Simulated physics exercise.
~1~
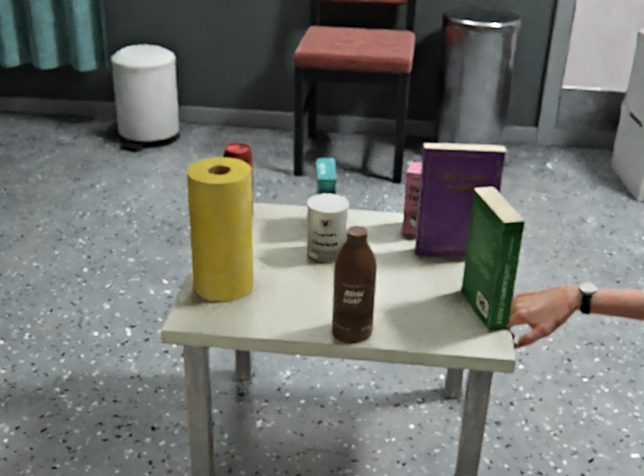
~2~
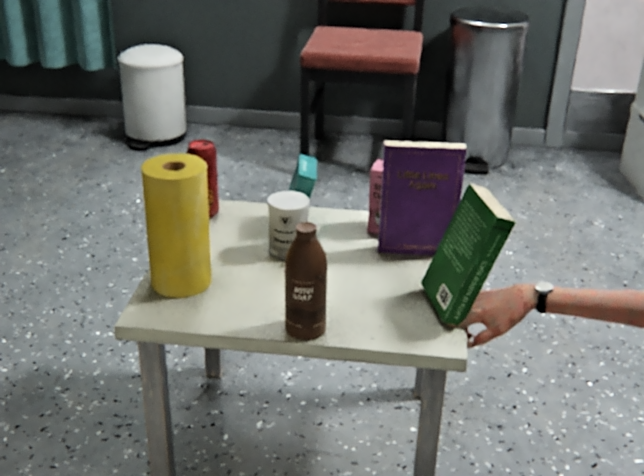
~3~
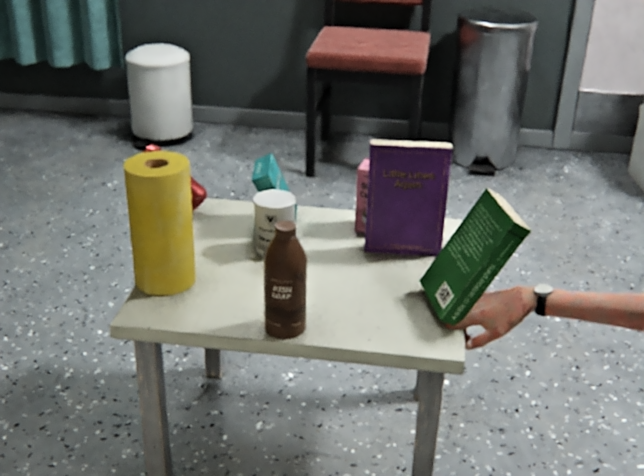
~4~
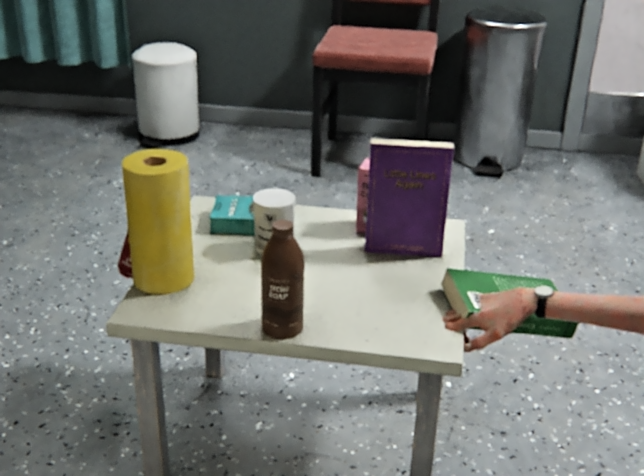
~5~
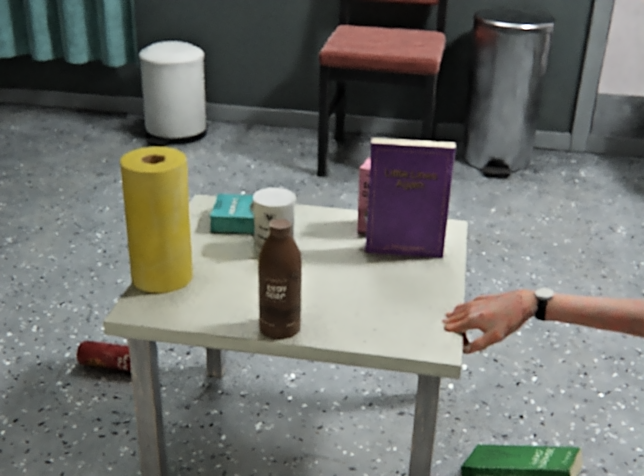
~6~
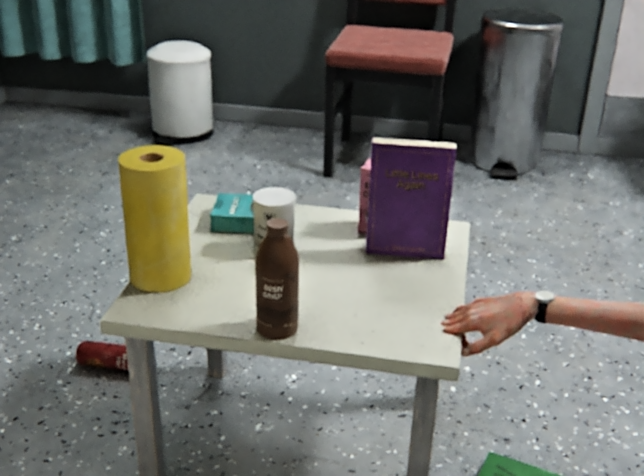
In a room with a speckled grey floor, a pale table holds a yellow roll, a brown bottle, a white tin, a red can, a turquoise packet, a pink carton, and purple and green books. With a hand at its right edge, the table jerks to the left. The green book leans rightward while the turquoise packet and red can tip. The book drops off the right side, the can falls off the left, and the packet lands on its side. Finally, the can and green book lie on the floor, while the other items remain upright around the toppled packet.
